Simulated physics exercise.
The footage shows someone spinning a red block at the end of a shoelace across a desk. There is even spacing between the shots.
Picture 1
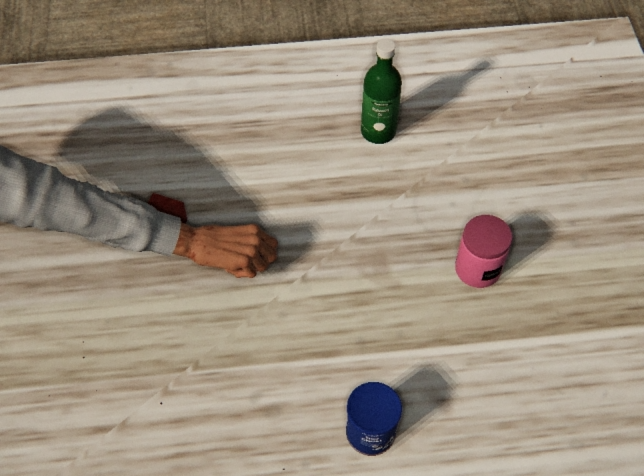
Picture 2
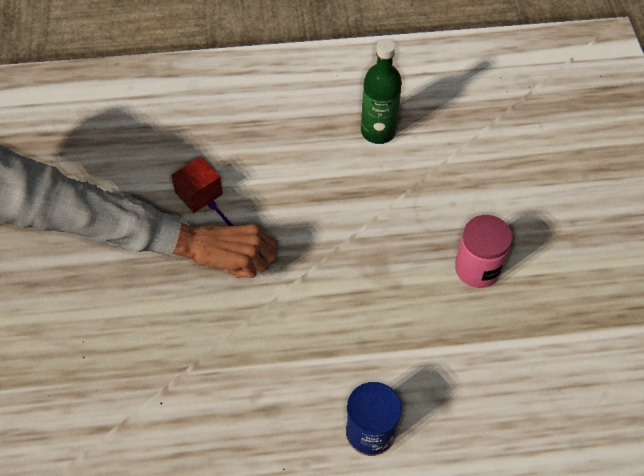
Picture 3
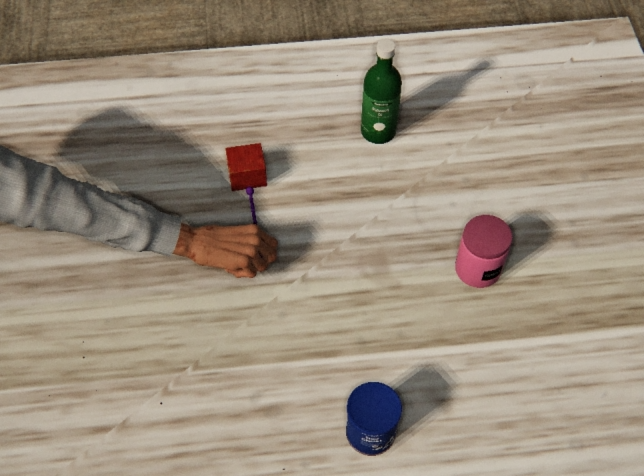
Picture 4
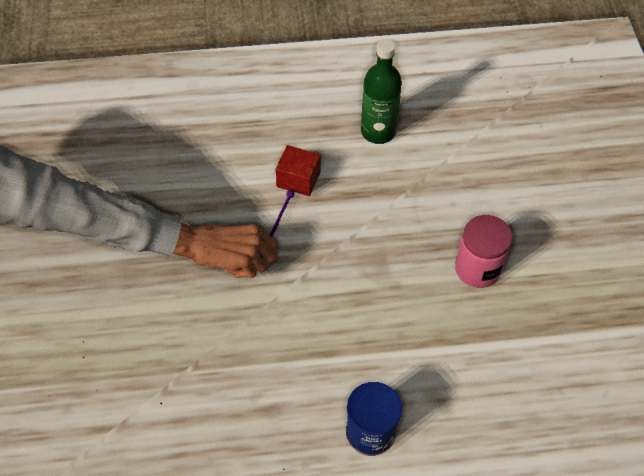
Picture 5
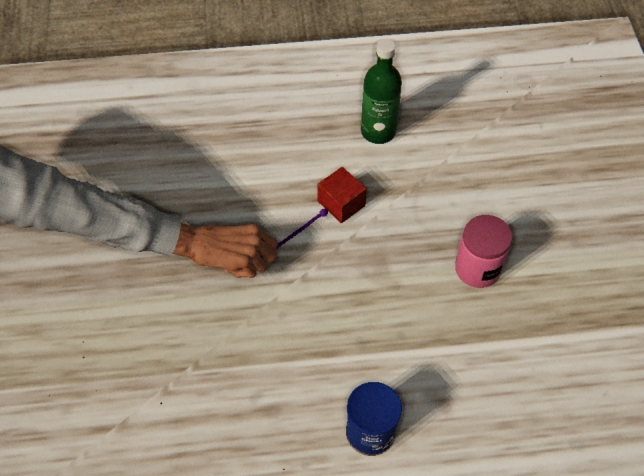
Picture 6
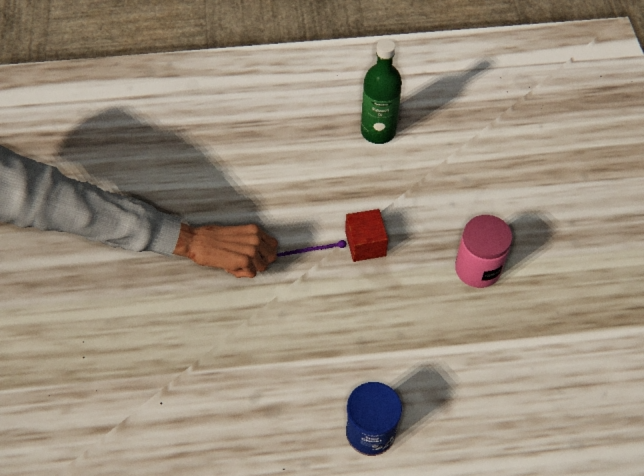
A red block on a thin purple cord swings clockwise around a fist on a pale, wood-streaked desk, seen from above at a slant. A grey-sleeved arm reaches in from the left, with a green bottle at the top, a pink jar at right and a blue tin below. The block emerges from behind the wrist, arcs over the hand and curves down to its right, while all else stays still.
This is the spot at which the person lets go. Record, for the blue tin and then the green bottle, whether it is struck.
Observation: Blue tin struck; green bottle not struck.
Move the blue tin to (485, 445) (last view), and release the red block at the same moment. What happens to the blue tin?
With that change it is passed by.
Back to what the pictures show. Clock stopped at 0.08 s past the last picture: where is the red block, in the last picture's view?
It is somewhere near (372, 331).
Then, 0.08 s later than the last view, block near (372, 331).
Then, 0.20 s later than the last view, block near (381, 402); blue tin pushed aside.
Finally, block near (385, 409); blue tin pushed aside. The blue tin gets hit and the green bottle escapes it.
